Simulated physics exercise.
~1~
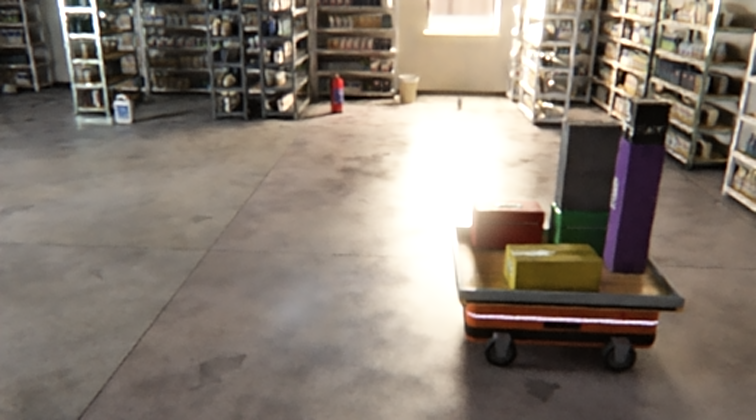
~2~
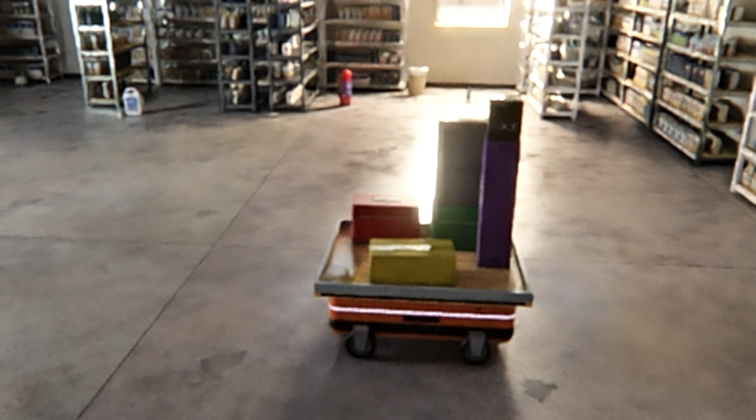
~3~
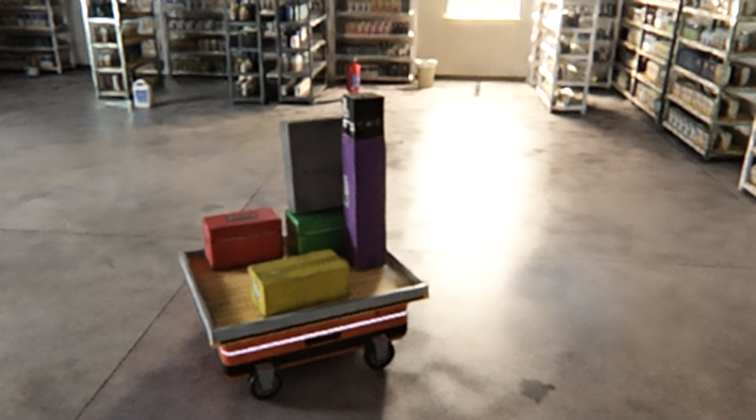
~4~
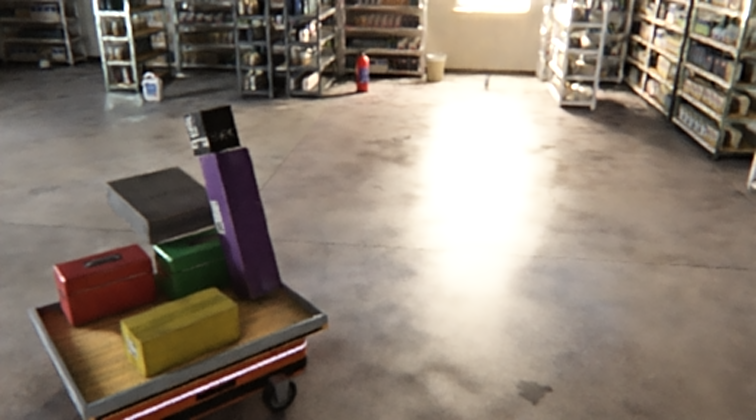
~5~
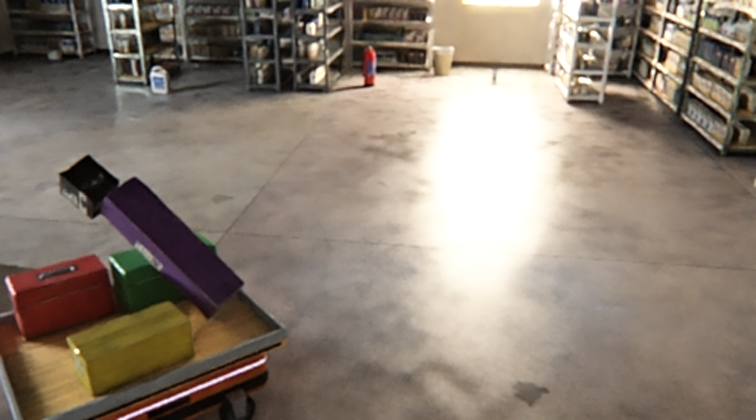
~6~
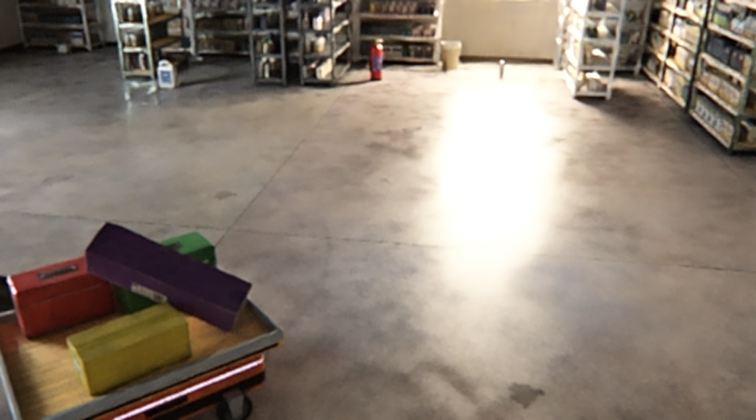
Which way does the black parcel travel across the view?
The black parcel moves to the left, first riding on top of the purple box and then falling away from it on that side.
In a storeroom lined with loaded shelves, an orange cart rolls left across the concrete floor, carrying red, green and yellow toolbox-like boxes, a tall grey box, and a tall purple box with a black parcel on top. As the cart swings round and comes nearer, the grey box leans and then tips over to the left, dropping off the deck. The purple box tilts left after it, and the black parcel slides off its top and falls out of view. The cart stops at the lower left, with the purple box lying tipped over among the three smaller boxes, which remain on the deck.
